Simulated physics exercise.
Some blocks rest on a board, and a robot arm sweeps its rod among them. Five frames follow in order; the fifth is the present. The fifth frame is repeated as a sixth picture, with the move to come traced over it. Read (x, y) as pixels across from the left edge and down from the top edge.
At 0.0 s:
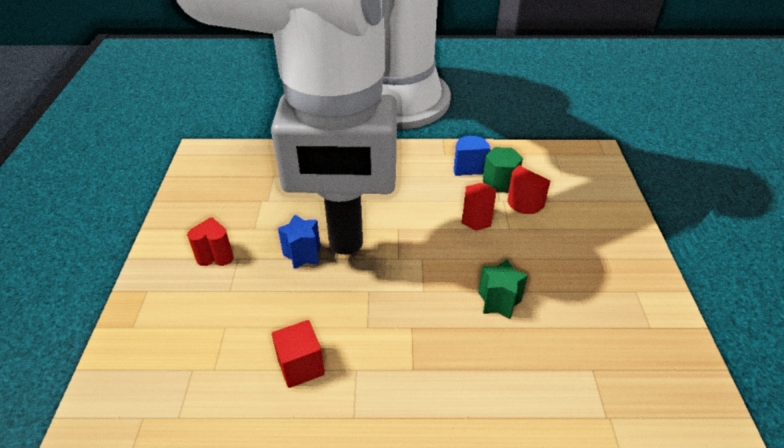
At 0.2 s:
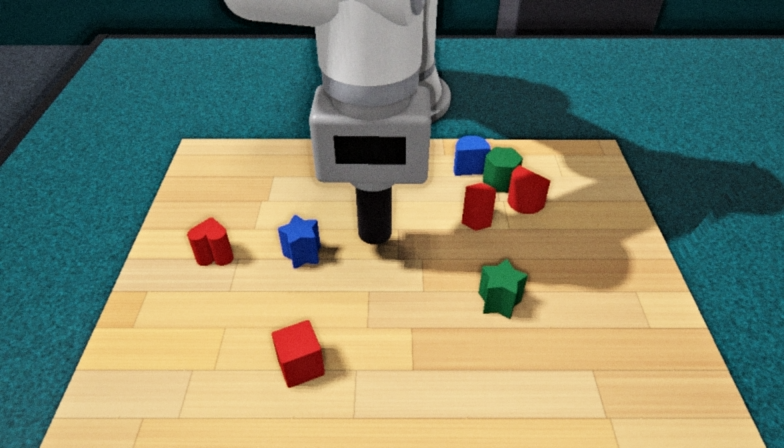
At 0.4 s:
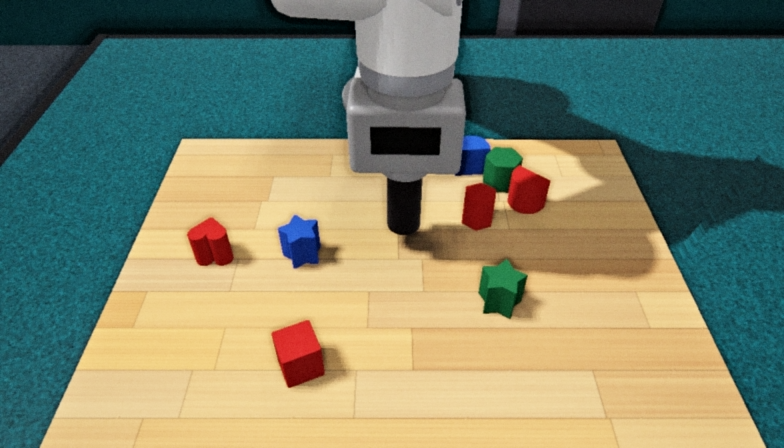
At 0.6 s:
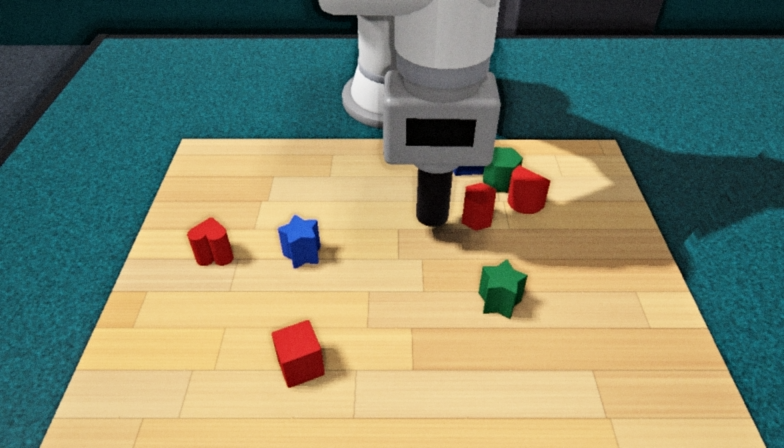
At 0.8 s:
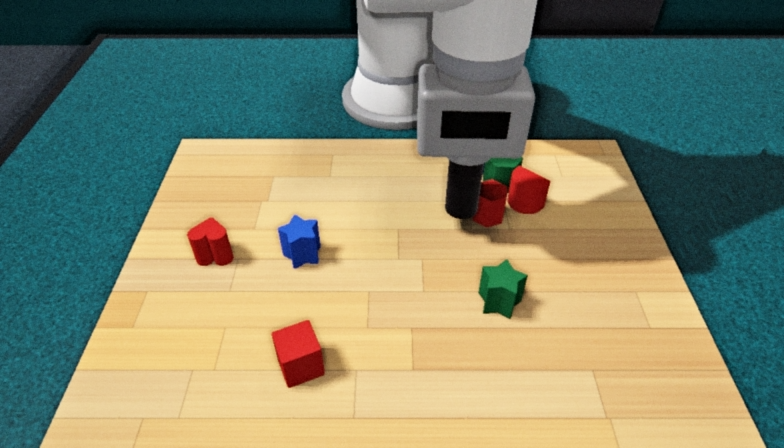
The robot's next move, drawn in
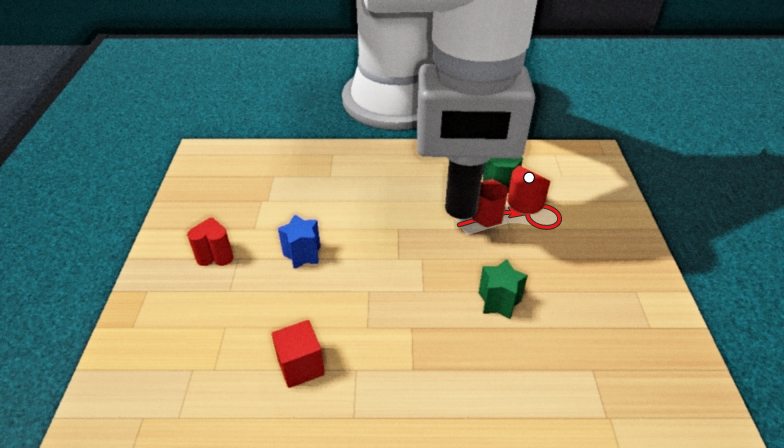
Robot arm sweeping its black rod rightward across a wooden board of colored blocks, nudging a red block slightly right.
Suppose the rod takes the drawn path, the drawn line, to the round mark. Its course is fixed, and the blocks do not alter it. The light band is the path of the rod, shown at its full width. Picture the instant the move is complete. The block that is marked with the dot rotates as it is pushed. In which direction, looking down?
Verdict: Counterclockwise.
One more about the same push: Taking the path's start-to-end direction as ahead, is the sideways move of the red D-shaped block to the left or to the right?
Its shift is leftward.
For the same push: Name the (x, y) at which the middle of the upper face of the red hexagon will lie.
My estimate: (573, 178).
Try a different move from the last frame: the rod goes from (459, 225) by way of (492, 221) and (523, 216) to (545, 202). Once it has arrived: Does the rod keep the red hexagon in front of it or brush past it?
That block remains ahead.
Path on the board, from (459, 225) by way of (486, 217) and (513, 212) to (544, 217); the dot is on the red D-shaped block.
What follows on the original path. One third of the way, rod (490, 201); red hexagon (521, 182); red D-shaped block (545, 172).
Two thirds of the way, rod (518, 196); red hexagon (549, 179); red D-shaped block (567, 166), turned 40° anticlockwise.
At the end, rod (548, 200); red hexagon (573, 178), turned 25° anticlockwise; green hexagon in place; red D-shaped block (579, 161), turned 55° anticlockwise.
